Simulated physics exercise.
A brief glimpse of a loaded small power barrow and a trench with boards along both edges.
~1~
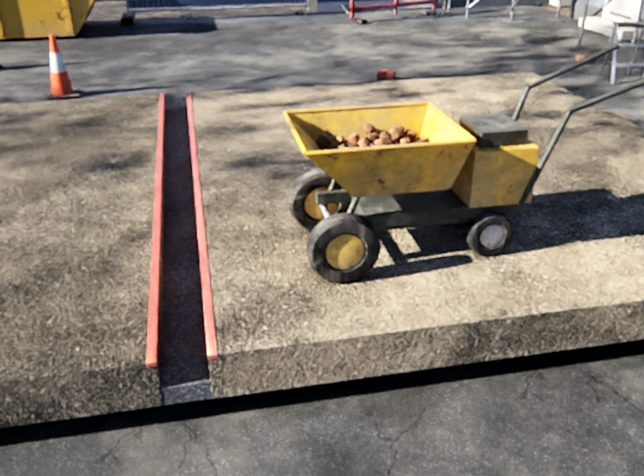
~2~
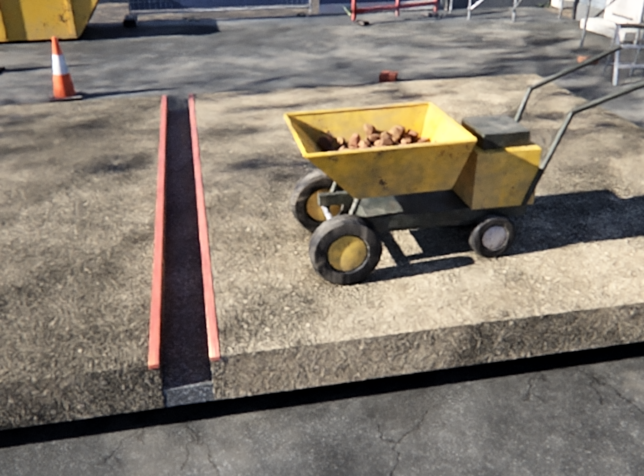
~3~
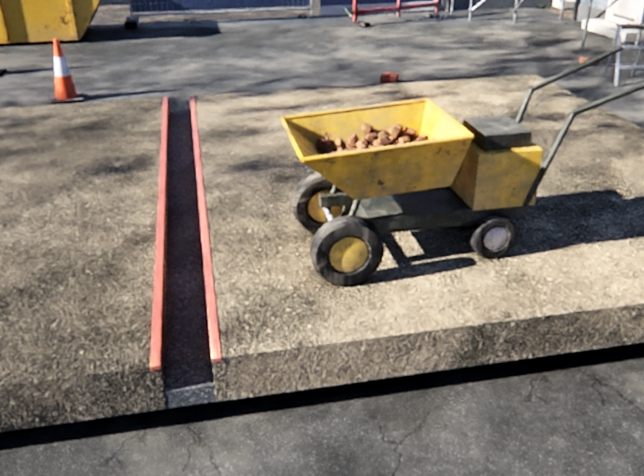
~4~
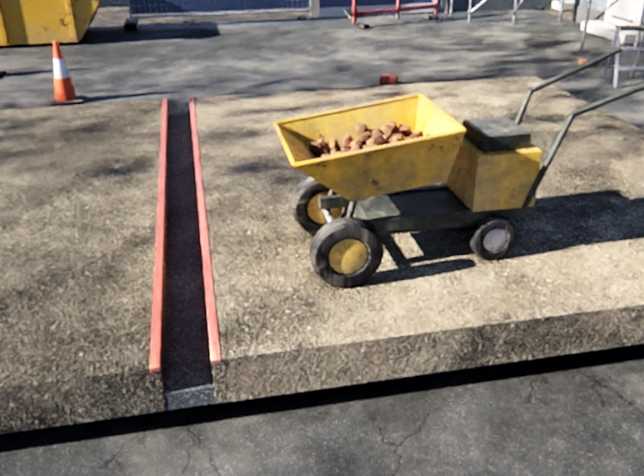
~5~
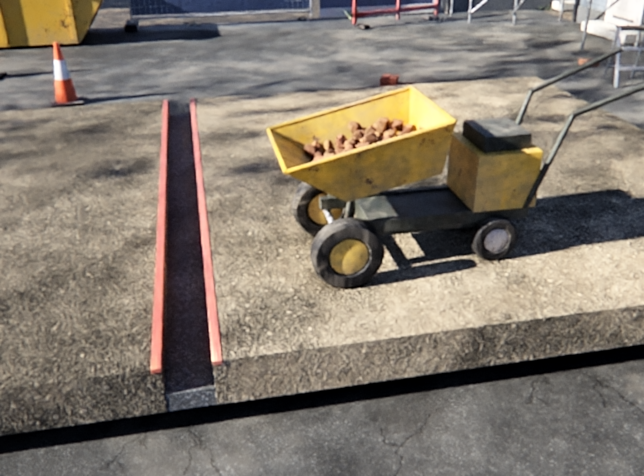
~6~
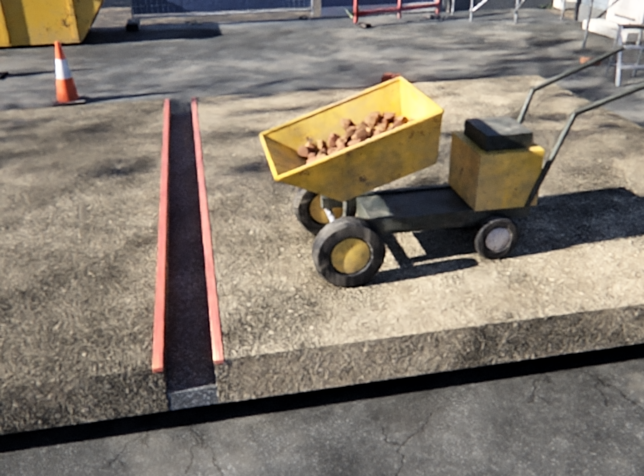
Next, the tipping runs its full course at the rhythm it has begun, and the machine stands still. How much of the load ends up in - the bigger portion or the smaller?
The trench is left with most of the load.
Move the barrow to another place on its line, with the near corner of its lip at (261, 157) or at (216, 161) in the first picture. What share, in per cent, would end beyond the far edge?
40 and 90 percent, in that order.
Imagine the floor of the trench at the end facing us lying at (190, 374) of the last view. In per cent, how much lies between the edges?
About 50 %.
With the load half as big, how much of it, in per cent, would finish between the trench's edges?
Roughly 70 %.
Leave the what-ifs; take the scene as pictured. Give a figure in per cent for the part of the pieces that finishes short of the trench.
Roughly 20 in a hundred.
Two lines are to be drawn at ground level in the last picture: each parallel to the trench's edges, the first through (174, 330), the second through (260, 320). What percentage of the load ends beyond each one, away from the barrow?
Estimate, first then second: 20 %, 90 %.
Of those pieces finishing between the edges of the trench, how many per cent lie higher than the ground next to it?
Estimate: Around 10 %.
Soon, skip tipped steeply; all in the skip.
A while on, skip tipped right over; about half in the skip; about a quarter short of the trench; about a quarter in or heaped over the trench.
Towards the end, skip tipped right over; a small part in the skip; about a quarter short of the trench; about two thirds in or heaped over the trench; a small part beyond it.
Finally, skip tipped right over; a small part in the skip; about a quarter short of the trench; about two thirds in or heaped over the trench; a small part beyond it.
